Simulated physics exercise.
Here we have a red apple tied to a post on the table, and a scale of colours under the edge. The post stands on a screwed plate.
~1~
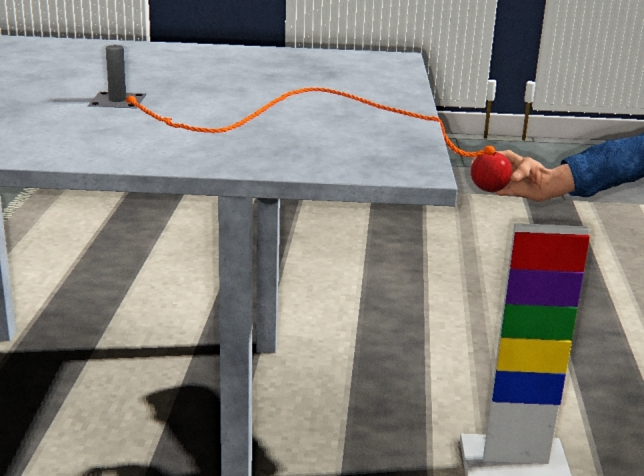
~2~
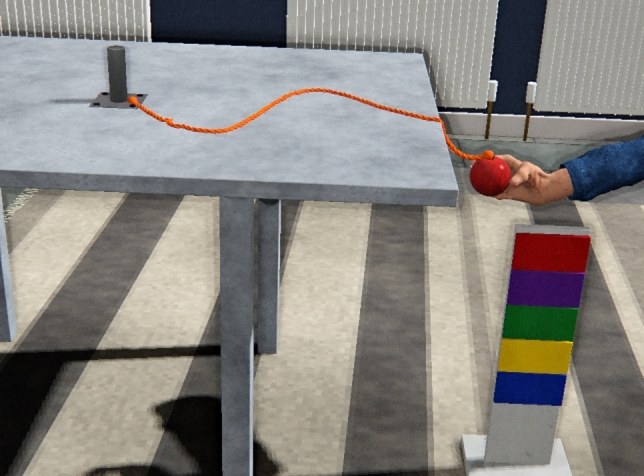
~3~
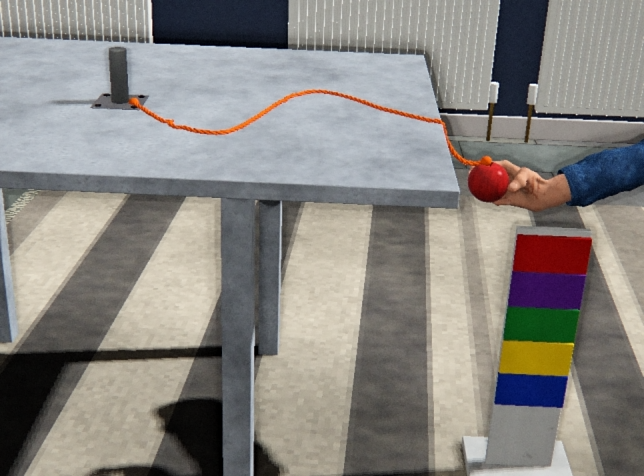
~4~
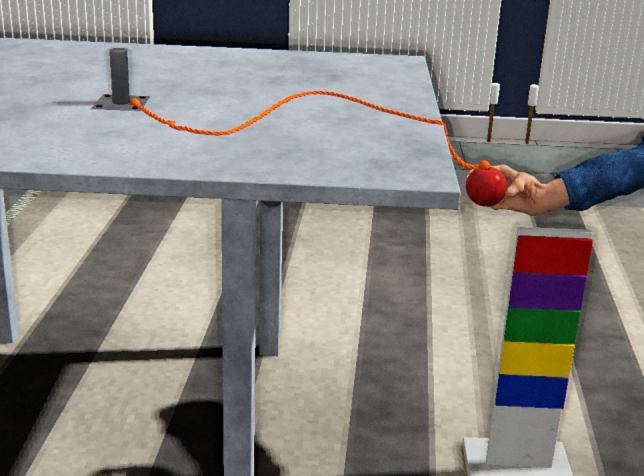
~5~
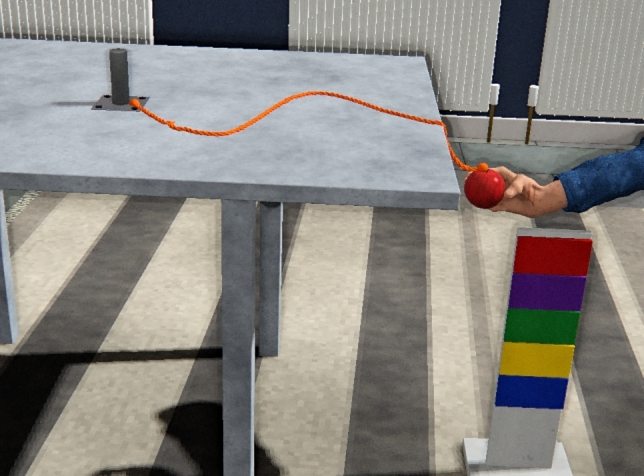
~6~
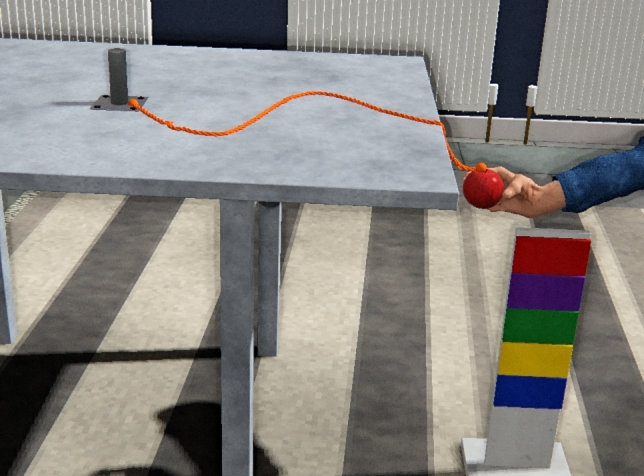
In a room with a striped floor and pale ribbed panels on the back wall, a grey table is seen from slightly above. An orange cord curves across it from a dark post at left to a red ball-like object in a blue-sleeved person's hand, above a stand banded red, purple, green, yellow and blue. The hand lowers the object slightly, drifting left, while the view barely shifts.
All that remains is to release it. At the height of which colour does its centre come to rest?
Its centre hangs level with the yellow band.
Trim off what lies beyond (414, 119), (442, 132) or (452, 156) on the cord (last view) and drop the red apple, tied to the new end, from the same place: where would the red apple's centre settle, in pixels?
Near (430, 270), (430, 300) and (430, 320).
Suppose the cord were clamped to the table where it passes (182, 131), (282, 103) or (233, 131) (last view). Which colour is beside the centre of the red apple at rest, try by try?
One after the other, green; red; green.
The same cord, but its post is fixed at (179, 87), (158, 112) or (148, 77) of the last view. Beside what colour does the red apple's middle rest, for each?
One after the other, blue; blue; yellow.
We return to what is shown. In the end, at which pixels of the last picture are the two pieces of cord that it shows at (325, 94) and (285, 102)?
About (441, 151), and the other about (400, 124).
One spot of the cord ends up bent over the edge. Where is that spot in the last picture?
Near (307, 94).
Early on, apple near (404, 344); level with yellow.
Midway, apple near (432, 356); level with yellow.
Finally, apple near (418, 359); level with yellow. Its middle rests at the yellow band.
